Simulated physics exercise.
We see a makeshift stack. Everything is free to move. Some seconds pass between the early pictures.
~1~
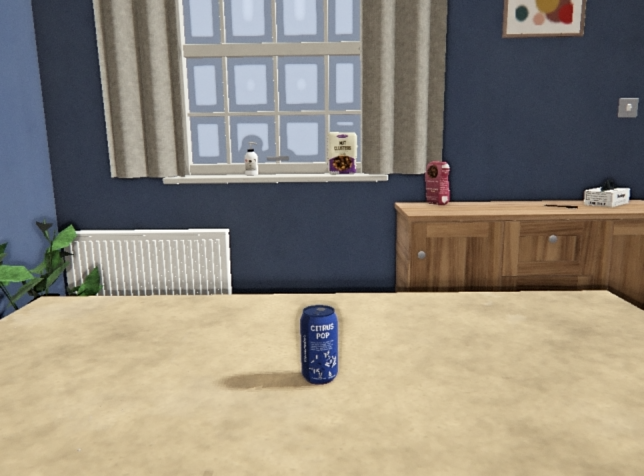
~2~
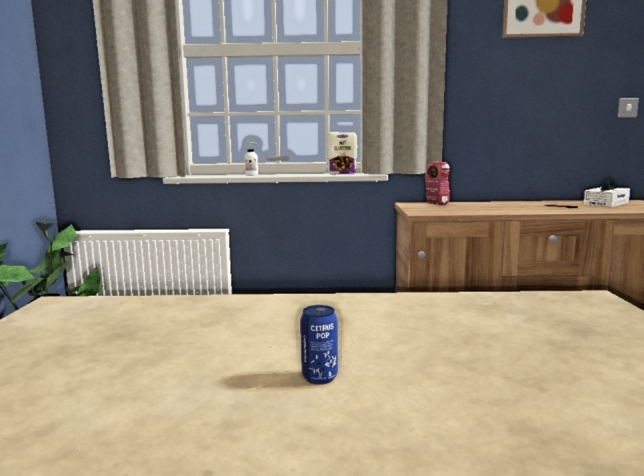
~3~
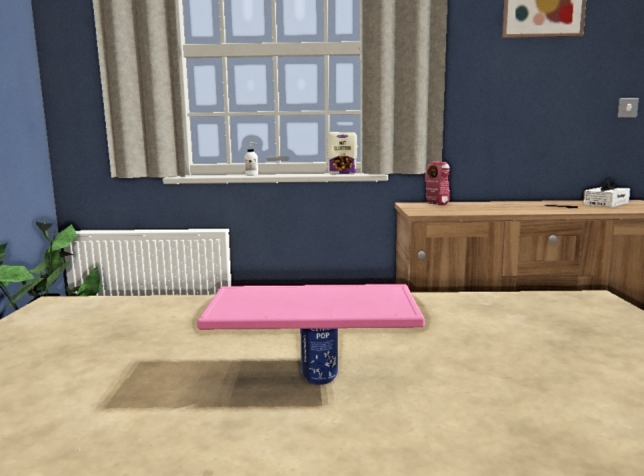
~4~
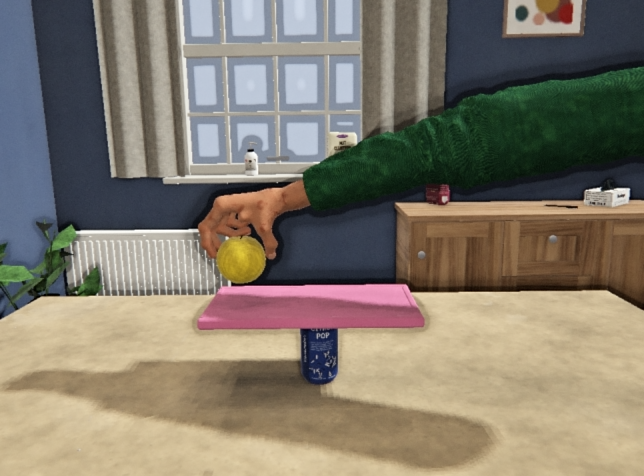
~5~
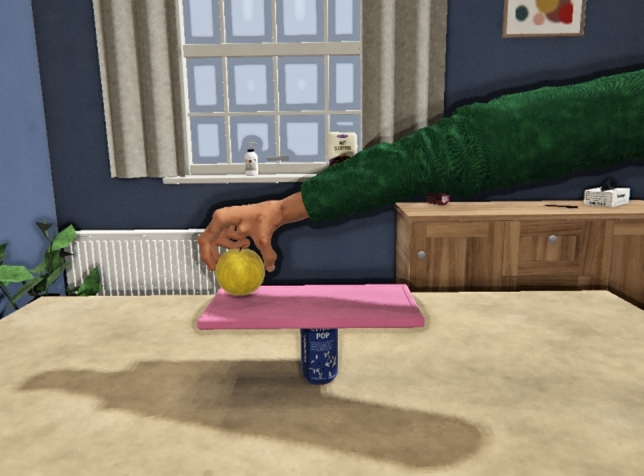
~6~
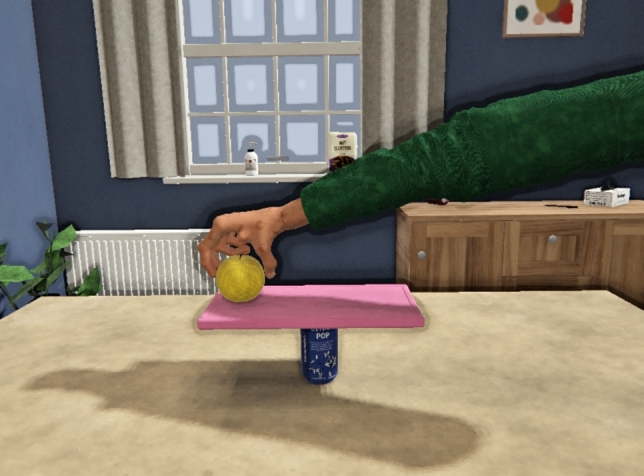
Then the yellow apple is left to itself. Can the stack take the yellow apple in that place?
The stack comes apart.
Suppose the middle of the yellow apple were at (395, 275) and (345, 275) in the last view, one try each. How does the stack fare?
First, it gives way; second, it holds.
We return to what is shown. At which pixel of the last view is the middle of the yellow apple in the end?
Near (191, 358).
Then, 0.30 s later than the last frame, yellow apple now fallen; pink lid tilted by 34°.
Then, 0.50 s later than the last frame, pink lid tilted by 56°.
Then, 0.80 s later than the last frame, pink lid tilted by 42°.
When it is over, fallen, yellow apple; lying over in the stack, pink lid; blue can as before. End places, in pixels of the last picture, yellow apple near (191, 358). The stack gives way.
